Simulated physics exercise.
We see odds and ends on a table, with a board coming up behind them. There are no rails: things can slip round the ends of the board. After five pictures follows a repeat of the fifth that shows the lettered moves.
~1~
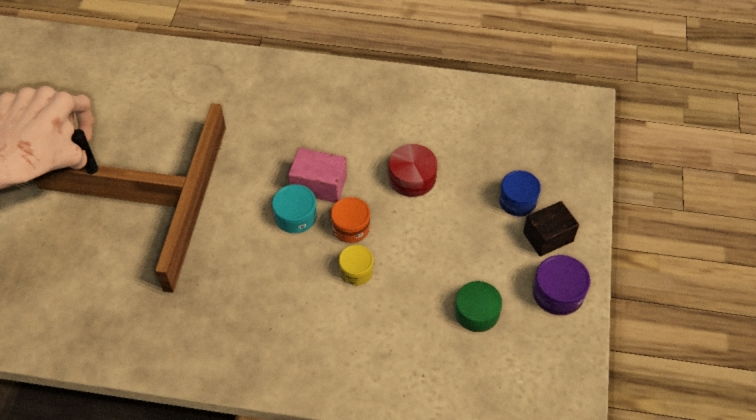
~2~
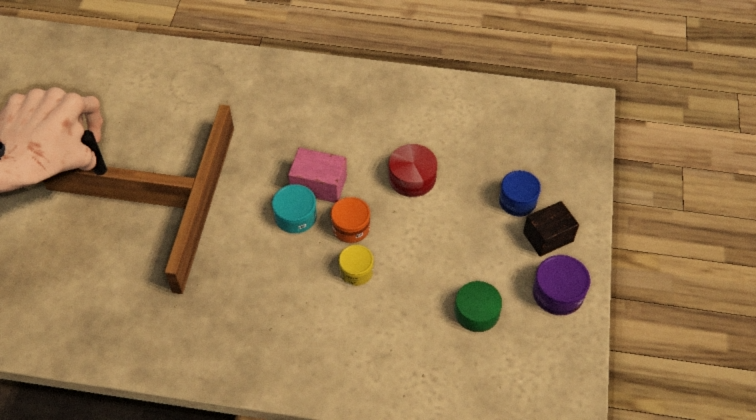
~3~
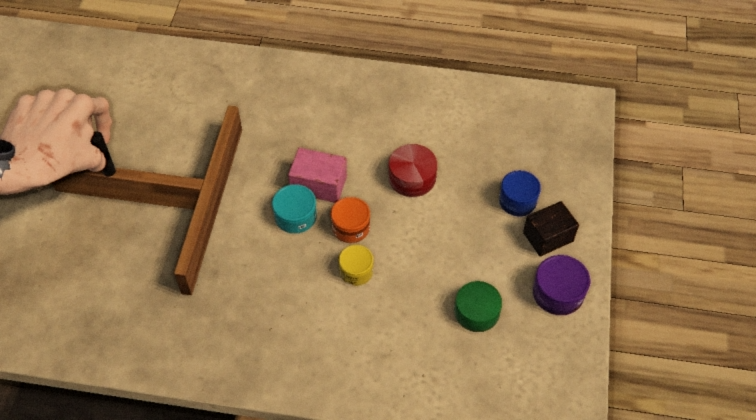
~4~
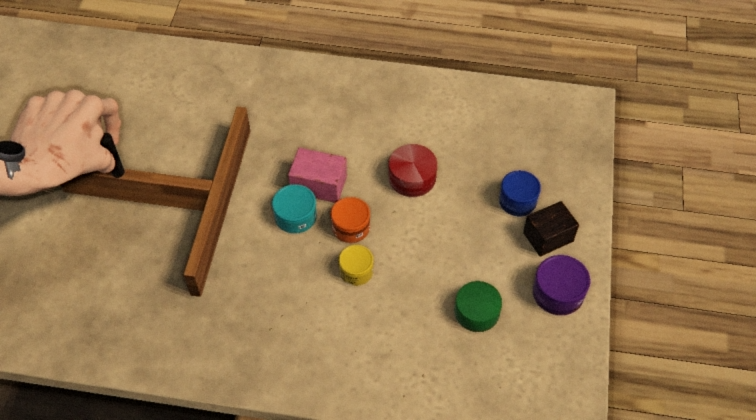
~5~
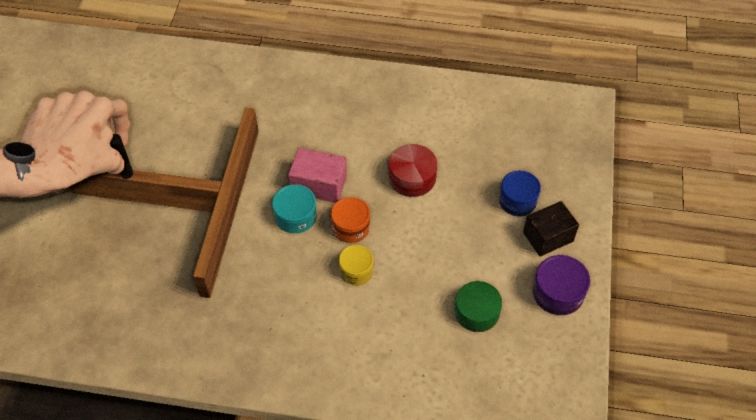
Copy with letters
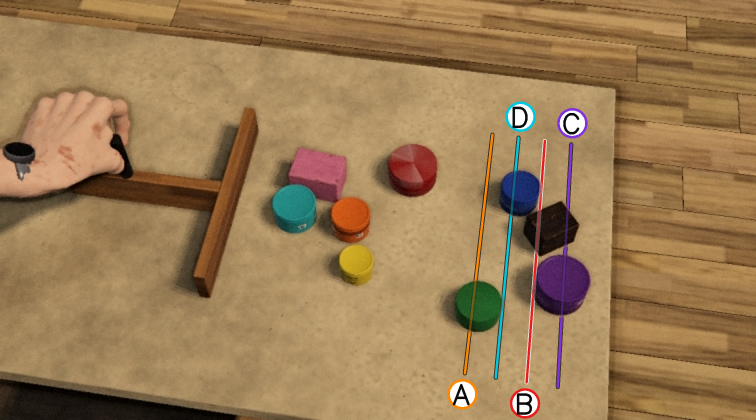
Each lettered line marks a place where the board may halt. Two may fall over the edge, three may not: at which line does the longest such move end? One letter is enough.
At B, and not beyond.
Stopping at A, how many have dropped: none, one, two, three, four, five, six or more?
The count is none.
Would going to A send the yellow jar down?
No.
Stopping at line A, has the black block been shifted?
By then, no.
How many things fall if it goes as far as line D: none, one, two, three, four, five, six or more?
By then, none.
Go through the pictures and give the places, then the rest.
Blue jar (520, 193); red tin (413, 170); purple tub (561, 286), in the first frame.
Board (199, 184); pink block (318, 175), in the second frame.
Board (208, 185); green pot (478, 307), in the third frame.
Board (217, 186); black block (551, 229), in the fourth frame.
Board (226, 187); blue jar (520, 193); red tin (413, 170); purple tub (561, 286), in the fifth frame.
On the marked copy, A at (480, 244); B at (537, 252); C at (565, 255); D at (508, 248).
With B. Early on, board (336, 202); red tin (427, 171); pink block (376, 182).
Further on, board (449, 217); blue jar (528, 195); orange tub (495, 264).
At the end, board (537, 228); blue jar (614, 200); black block (605, 234); none fallen.
As for the rest, A is within the limit but short; C drops three; D is within the limit but short.
